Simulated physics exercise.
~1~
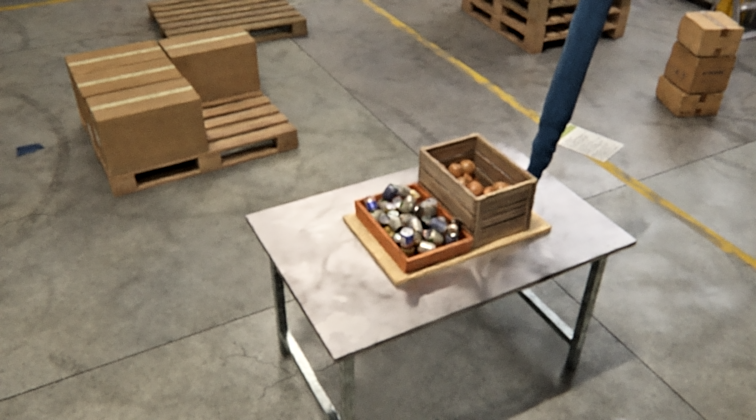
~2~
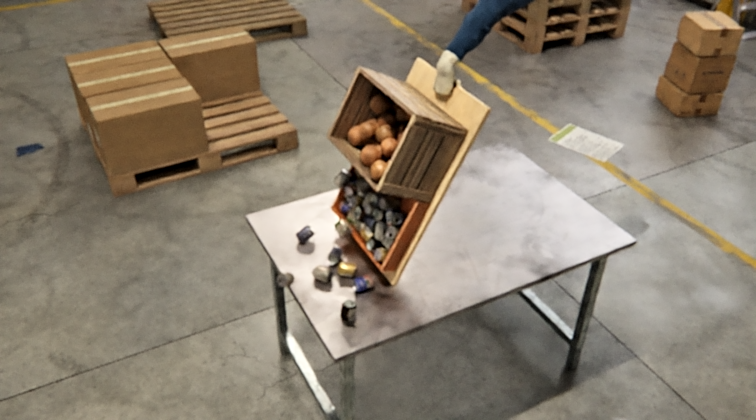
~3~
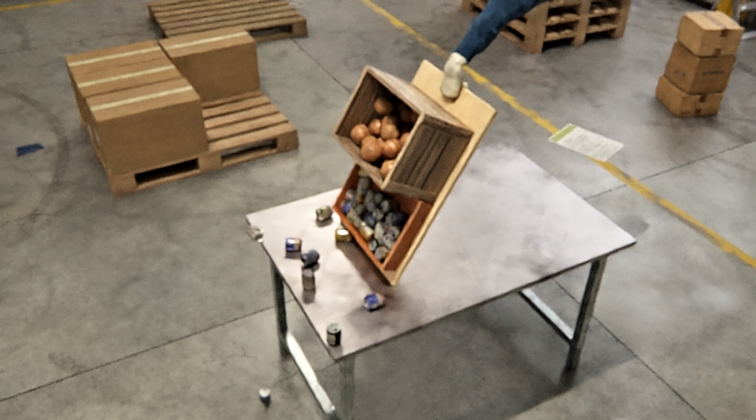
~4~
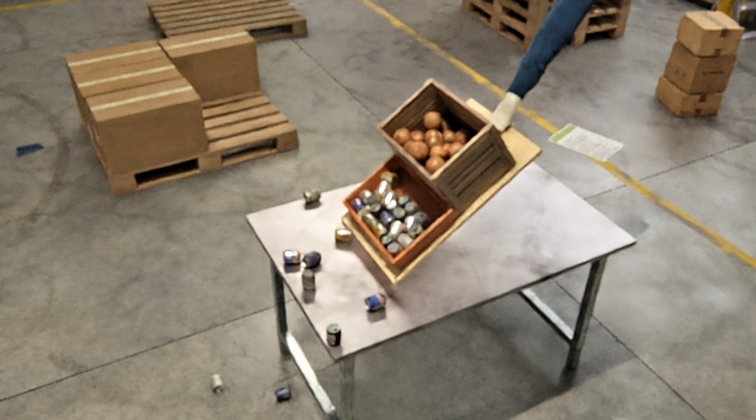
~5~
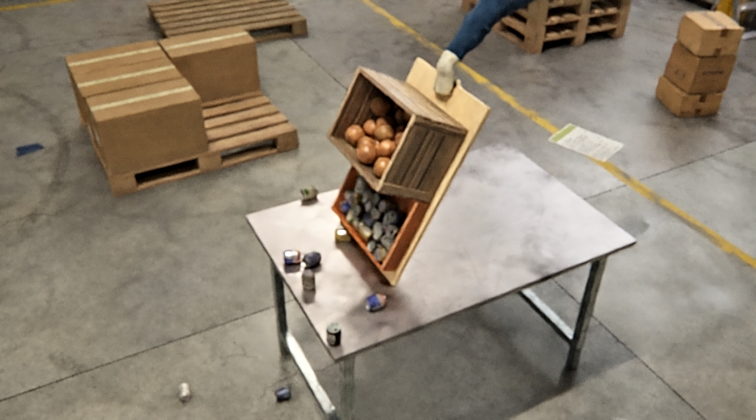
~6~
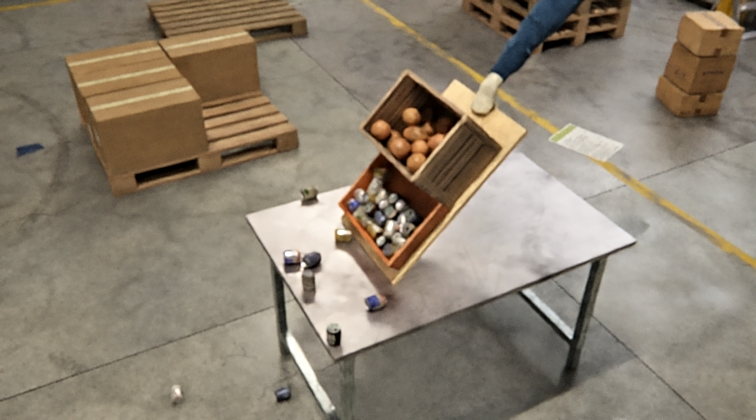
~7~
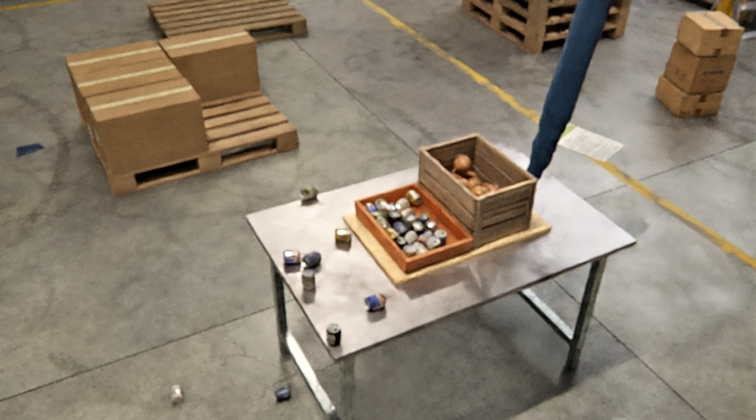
On a warehouse table, an arm repeatedly tilts two crates, spilling some cans, then lowers them flat.
